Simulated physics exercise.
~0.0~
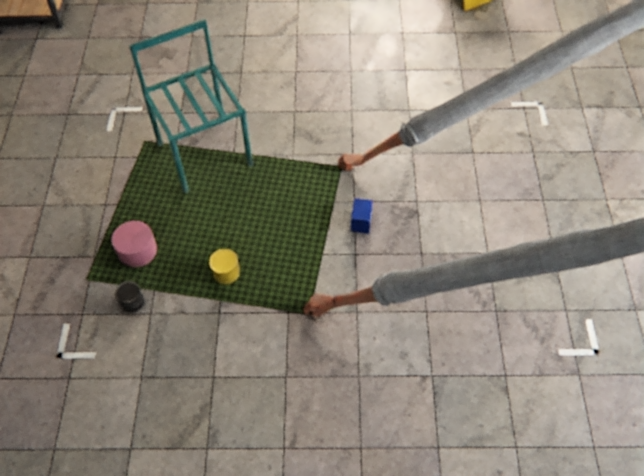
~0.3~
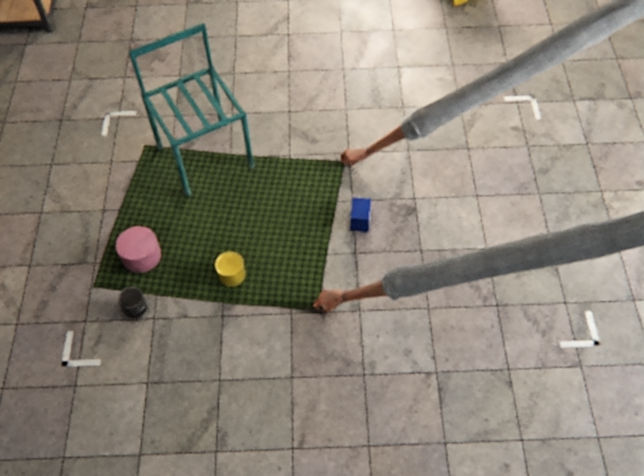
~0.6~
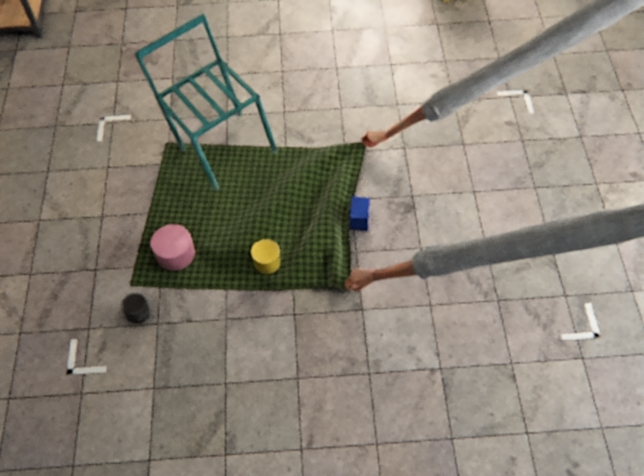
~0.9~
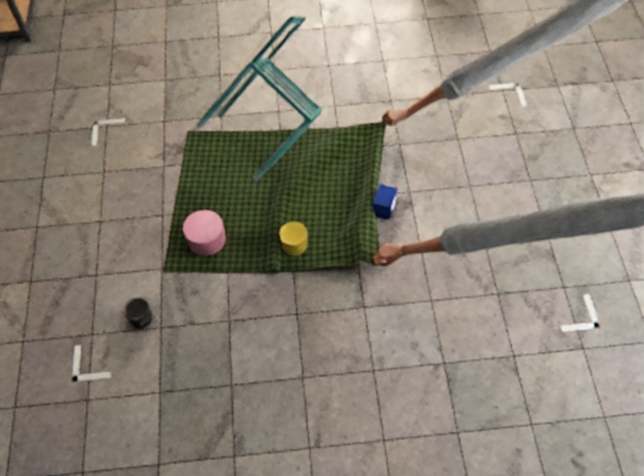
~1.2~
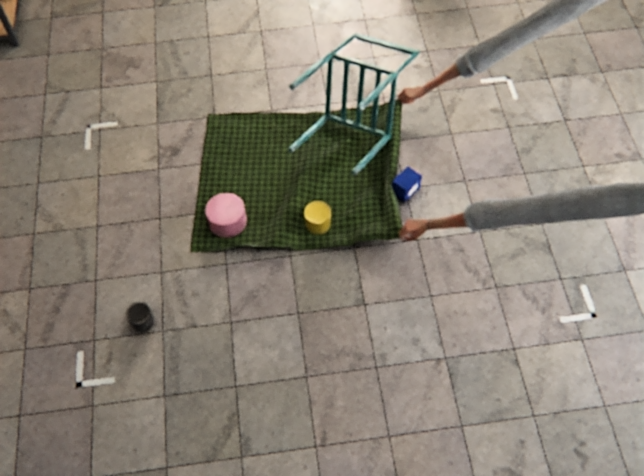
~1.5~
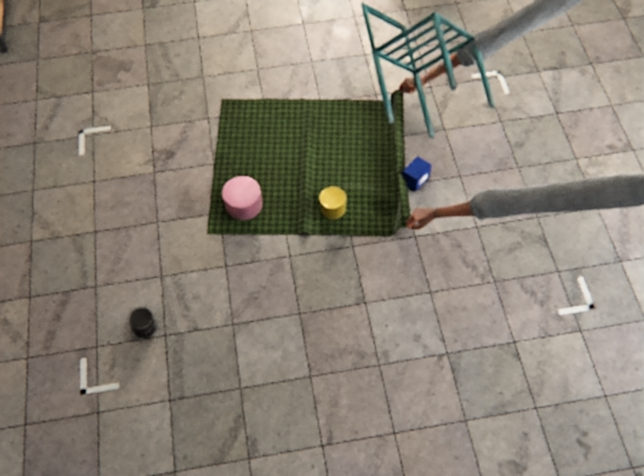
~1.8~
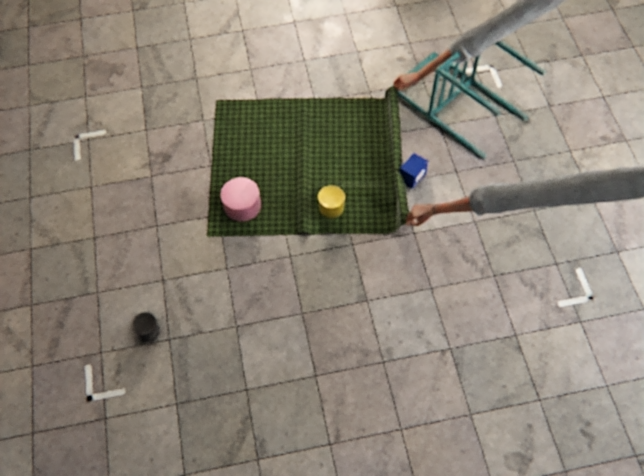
On a tiled floor, two hands pulling a green mat rightward with pink and yellow tubs aboard, the teal chair tumbling off.
